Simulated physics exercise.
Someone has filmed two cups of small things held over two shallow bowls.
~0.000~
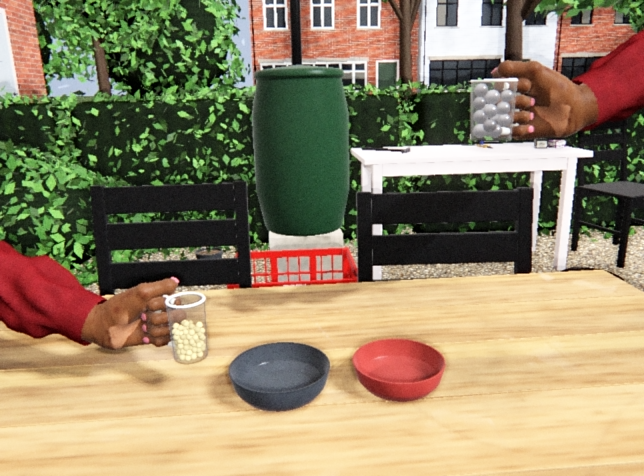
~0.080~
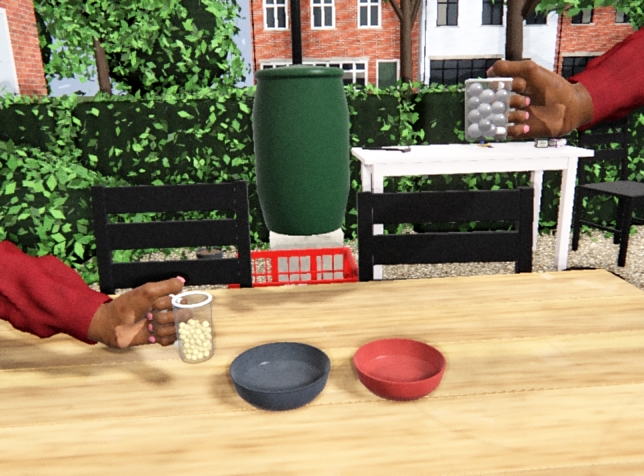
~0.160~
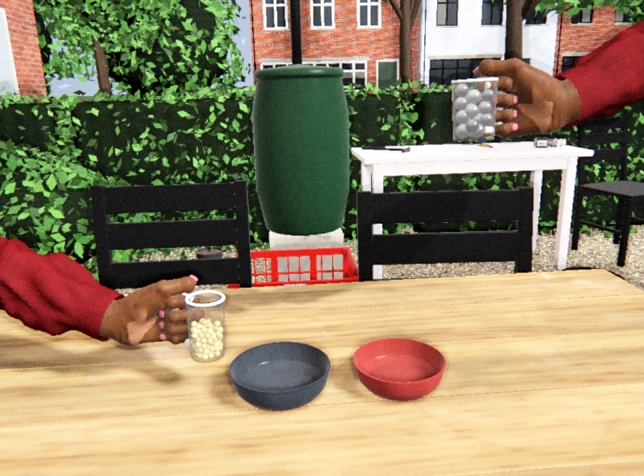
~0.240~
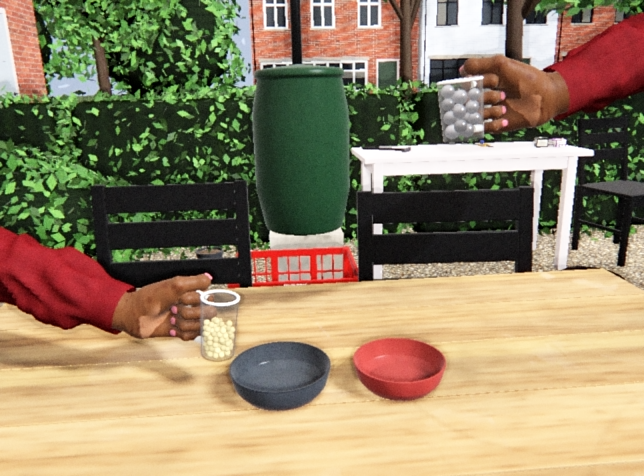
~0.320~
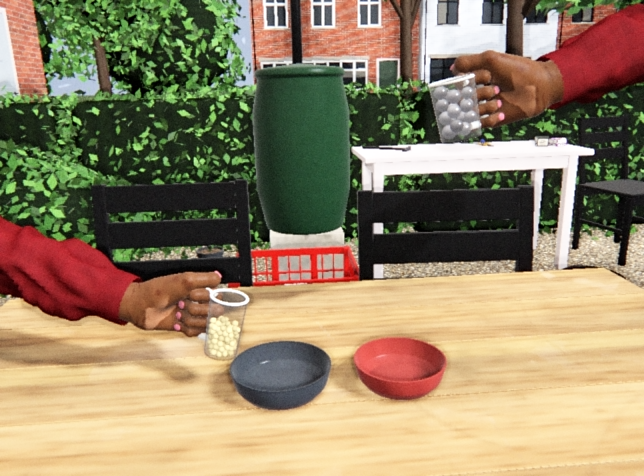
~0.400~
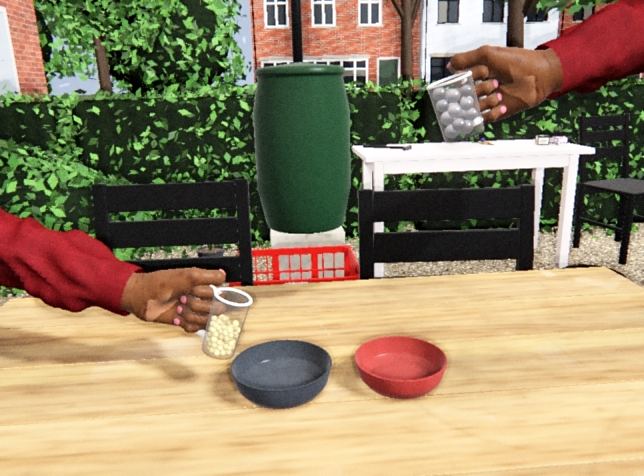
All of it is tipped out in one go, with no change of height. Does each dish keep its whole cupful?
In the end the left one keeps them all, and the right one loses some pieces.
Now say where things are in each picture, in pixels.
The first picture shows left dish at (280, 396), empty; left cup at (188, 328), holding soya beans, just above its dish; right dish at (409, 387), empty; right cup at (492, 110), holding steel balls, high above its dish.
The second picture shows left cup at (195, 328), upright; right cup at (487, 110), upright.
The third picture shows left cup at (207, 327), tipped 2°; right cup at (474, 110), tipped 2°.
The fourth picture shows left cup at (219, 326), tipped 7°; right cup at (462, 110), tipped 7°.
The fifth picture shows left cup at (225, 325), tipped 13°; right cup at (456, 110), tipped 13°.
The sixth picture shows left dish at (282, 393); left cup at (226, 324), tipped 19°; right dish at (411, 384); right cup at (457, 109), tipped 19°.
After 0.73 s, left, all still in the cup; right, all still in the cup.
After 1.16 s, left, all still in the cup; right, all still in the cup.
After 1.61 s, left, most still in the cup, a small part in the dish, a small part in the air; right, about two thirds still in the cup, about a third in the air.
By the end (2.9 s), left, all in the dish, none outside the dish; right, about a quarter in the dish, most outside the dish.
